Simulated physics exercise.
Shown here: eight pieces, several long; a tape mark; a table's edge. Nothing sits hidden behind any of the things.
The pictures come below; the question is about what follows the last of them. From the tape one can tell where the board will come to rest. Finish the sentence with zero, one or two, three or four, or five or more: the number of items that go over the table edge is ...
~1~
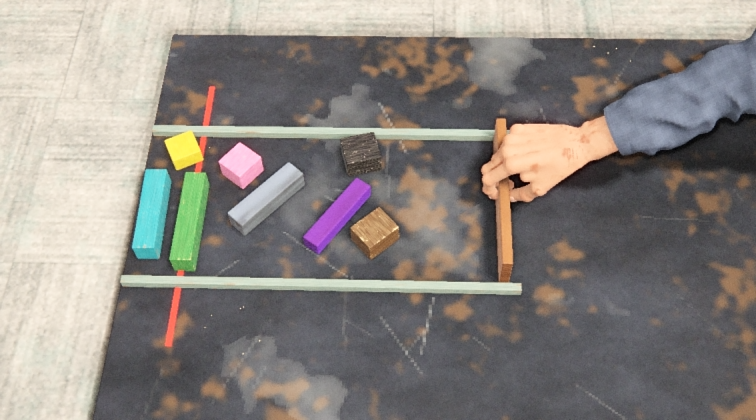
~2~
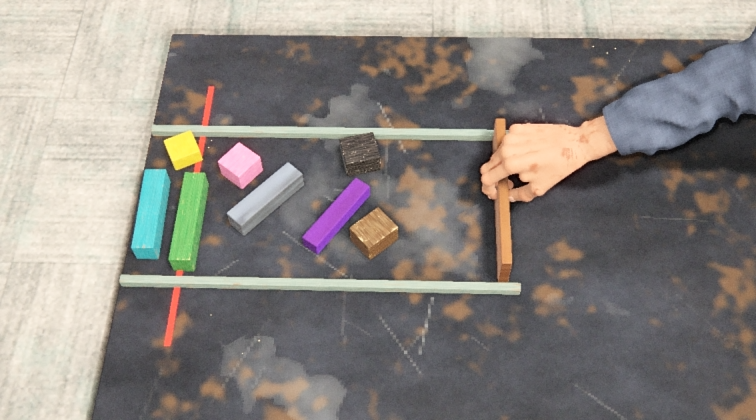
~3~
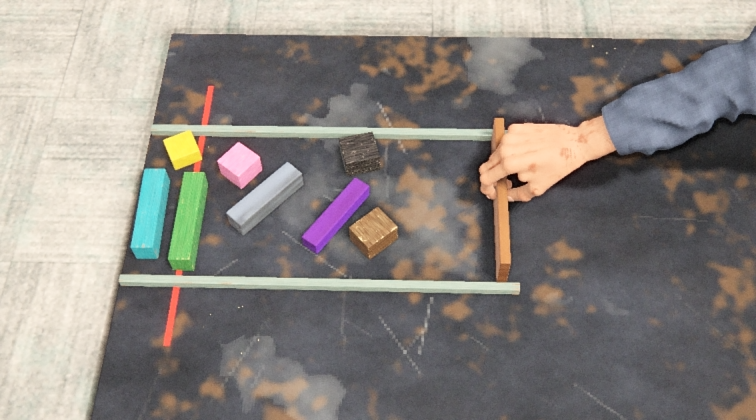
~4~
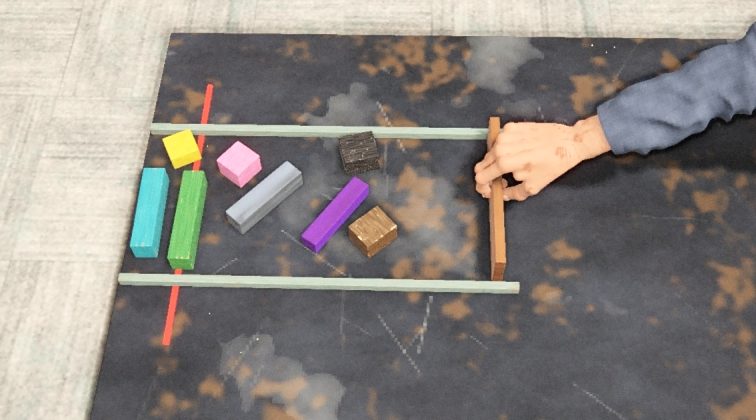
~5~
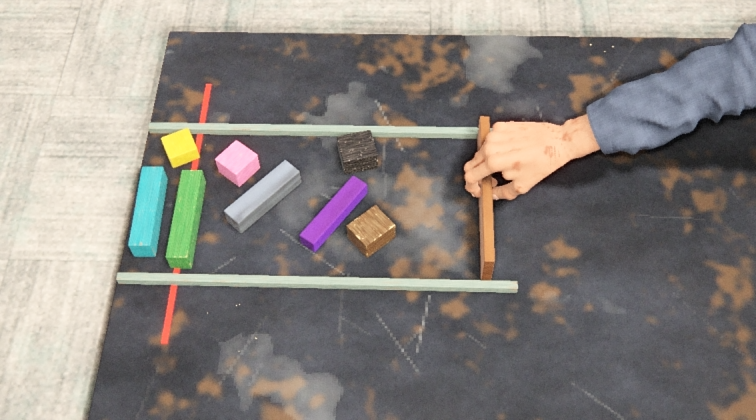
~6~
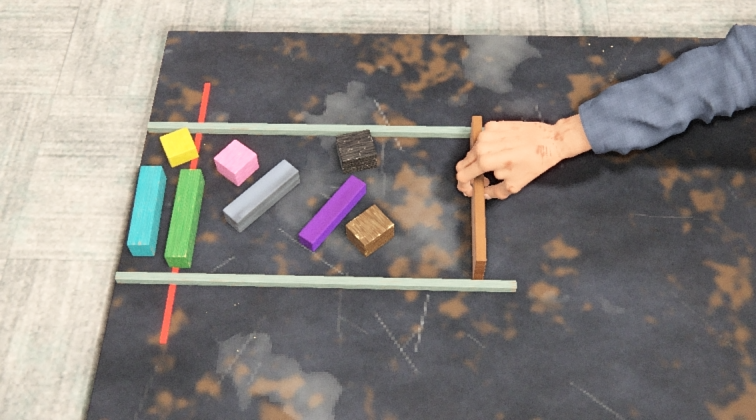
The number of items that go over the table edge is three or four.
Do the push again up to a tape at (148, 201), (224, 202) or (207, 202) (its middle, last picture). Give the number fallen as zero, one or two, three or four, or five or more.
For each place: Five or more; either one or two; one to two.
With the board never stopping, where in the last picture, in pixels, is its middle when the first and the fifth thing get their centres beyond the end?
At (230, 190) for the first, at (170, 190) for the fifth.
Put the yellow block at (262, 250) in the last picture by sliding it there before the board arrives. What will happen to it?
From that start it hangs on.
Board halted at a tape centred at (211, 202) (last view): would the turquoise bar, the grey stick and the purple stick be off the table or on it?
The turquoise bar topples off, the grey stick stays put, and the purple stick stays put.
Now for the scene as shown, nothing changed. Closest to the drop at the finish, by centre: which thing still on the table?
Closest at the end: The pink block.
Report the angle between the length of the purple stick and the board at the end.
About 25° out of line.
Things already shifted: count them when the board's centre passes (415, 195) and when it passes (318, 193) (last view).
One spot: 0. Other spot: 3.
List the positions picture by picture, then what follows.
The first picture shows turquoise bar (152, 214); yellow block (184, 150); green bar (190, 221); board (502, 199); tape (192, 205).
The second picture shows yellow block (183, 150); board (502, 199).
The third picture shows green bar (189, 220); purple stick (336, 215).
The fourth picture shows turquoise bar (150, 212); grey stick (265, 197).
The fifth picture shows yellow block (180, 148); black block (358, 152).
The sixth picture shows turquoise bar (147, 210); yellow block (179, 147); green bar (185, 217); board (477, 196); tape (187, 202).
Soon after, none off yet; turquoise bar at rest near (147, 210); yellow block at rest near (179, 147); green bar at rest near (185, 217).
At rest, the number that fall off is three or four; fallen, green bar, yellow block and turquoise bar.
